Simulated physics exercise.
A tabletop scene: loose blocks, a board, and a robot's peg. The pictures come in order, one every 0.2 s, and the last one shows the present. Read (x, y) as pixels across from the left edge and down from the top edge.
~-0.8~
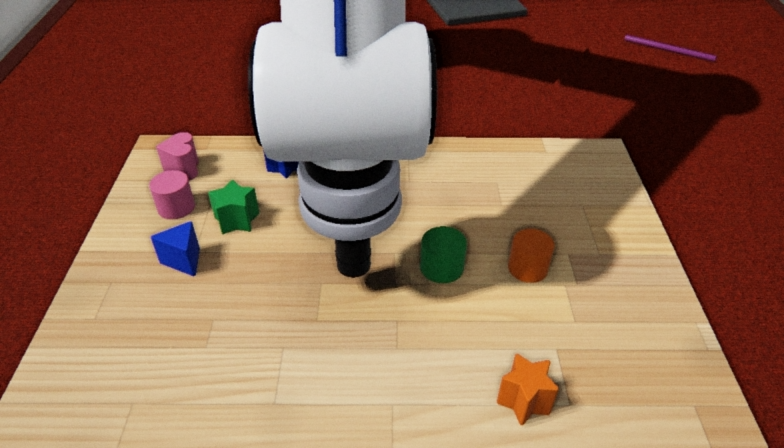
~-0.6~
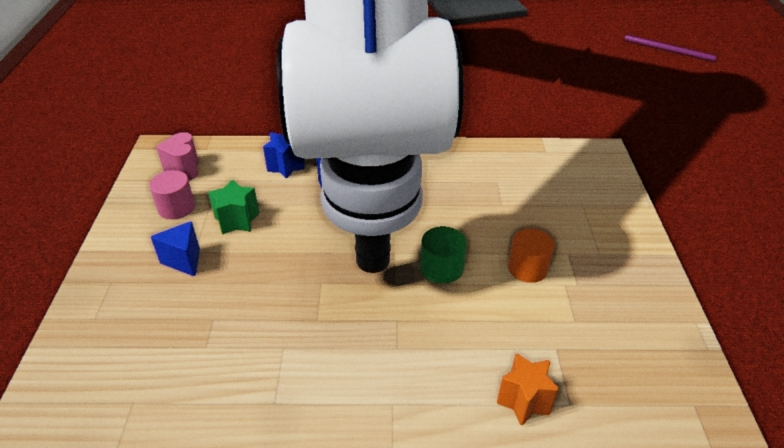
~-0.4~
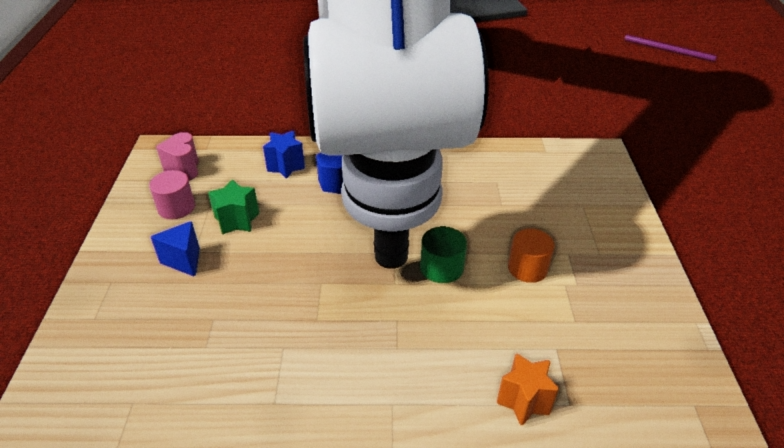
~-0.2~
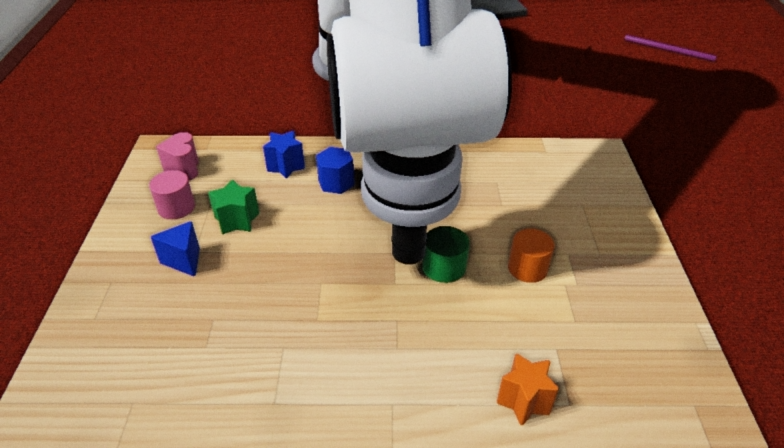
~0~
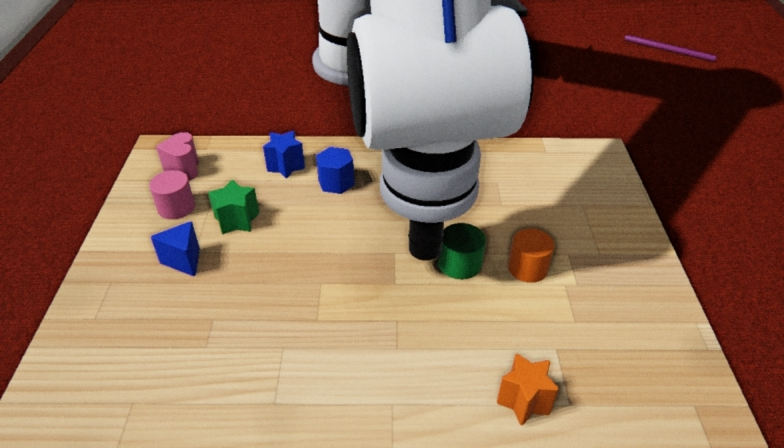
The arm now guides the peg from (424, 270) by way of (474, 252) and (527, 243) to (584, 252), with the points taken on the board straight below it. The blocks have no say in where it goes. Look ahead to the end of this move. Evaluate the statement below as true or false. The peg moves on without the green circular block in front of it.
Answer: False.
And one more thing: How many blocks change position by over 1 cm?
My guess is two.
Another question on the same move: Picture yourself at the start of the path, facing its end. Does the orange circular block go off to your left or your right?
Towards the right-hand side.
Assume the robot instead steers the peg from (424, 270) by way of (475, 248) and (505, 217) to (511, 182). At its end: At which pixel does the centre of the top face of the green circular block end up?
At pixel (538, 215).
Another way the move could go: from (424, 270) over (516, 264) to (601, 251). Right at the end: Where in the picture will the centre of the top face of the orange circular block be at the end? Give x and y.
It ends at (646, 239).
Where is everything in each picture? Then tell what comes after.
The first frame shows peg tip (354, 267); block tops, green circular block (444, 241); orange circular block (534, 242).
The second frame shows peg (373, 262); blocks unchanged.
The third frame shows peg (391, 258); blocks unchanged.
The fourth frame shows peg (409, 254); green circular block (447, 240).
The fifth frame shows peg (425, 250); green circular block (463, 237); orange circular block (534, 242).
What follows on the original path. One third of the way, peg (477, 232); green circular block (516, 225); orange circular block (555, 244).
Two thirds of the way, peg (531, 223); green circular block (571, 220); orange circular block (582, 250).
At the end, peg (590, 232); green circular block (631, 225); orange circular block (582, 250).
